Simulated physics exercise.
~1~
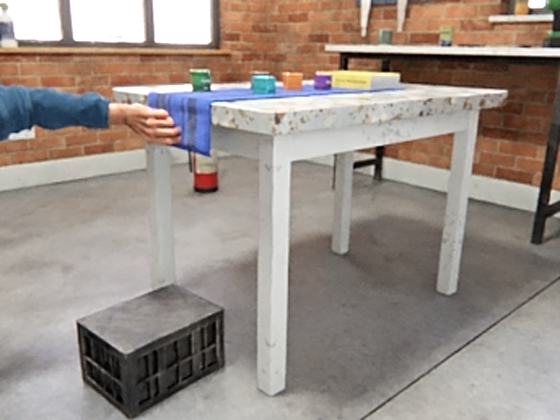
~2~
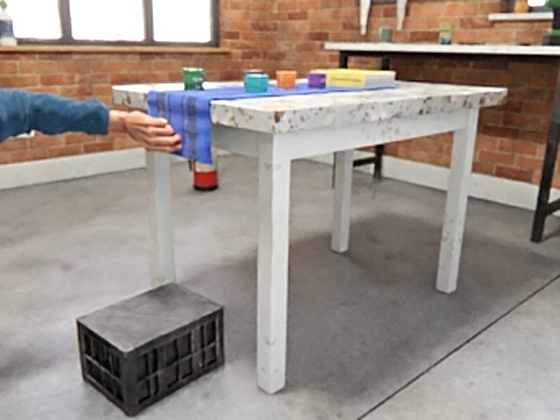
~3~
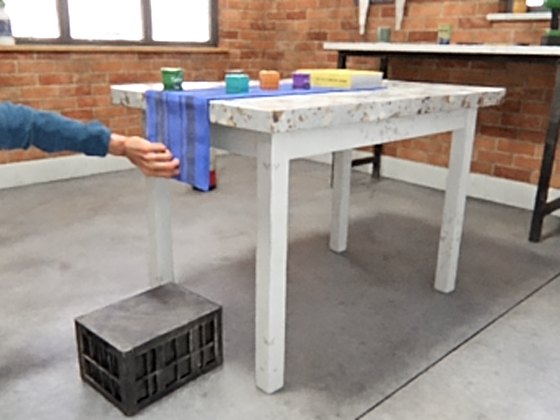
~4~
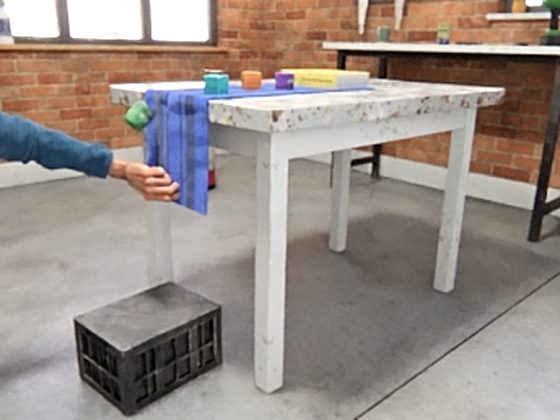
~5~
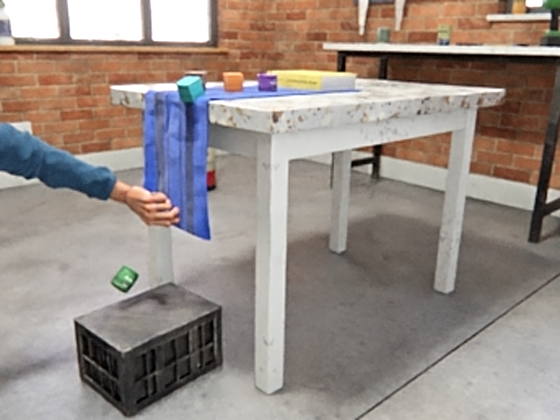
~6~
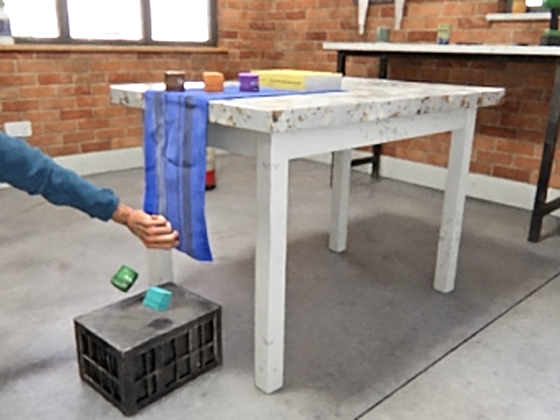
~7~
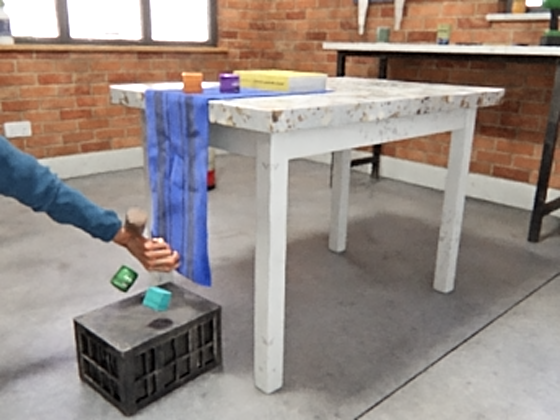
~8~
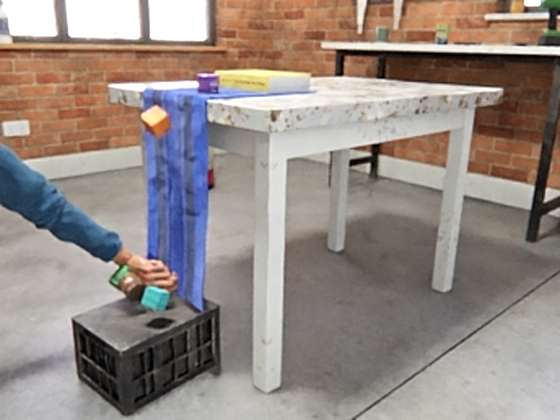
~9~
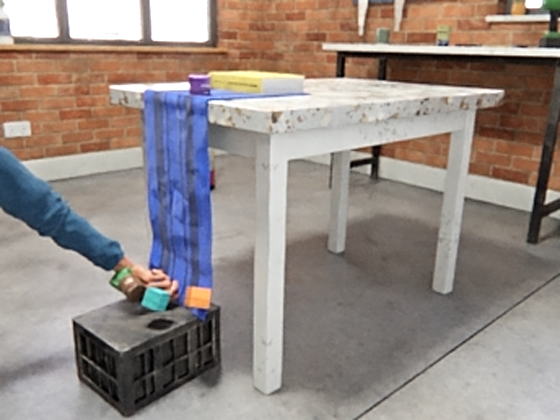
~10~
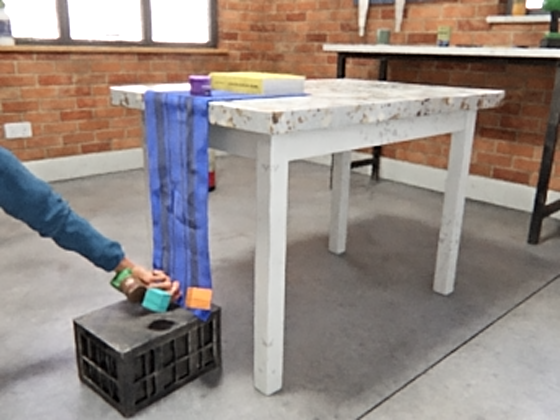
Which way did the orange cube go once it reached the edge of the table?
It went down, dropping off the edge of the table to end up by the bottom of the scarf at the black crate.
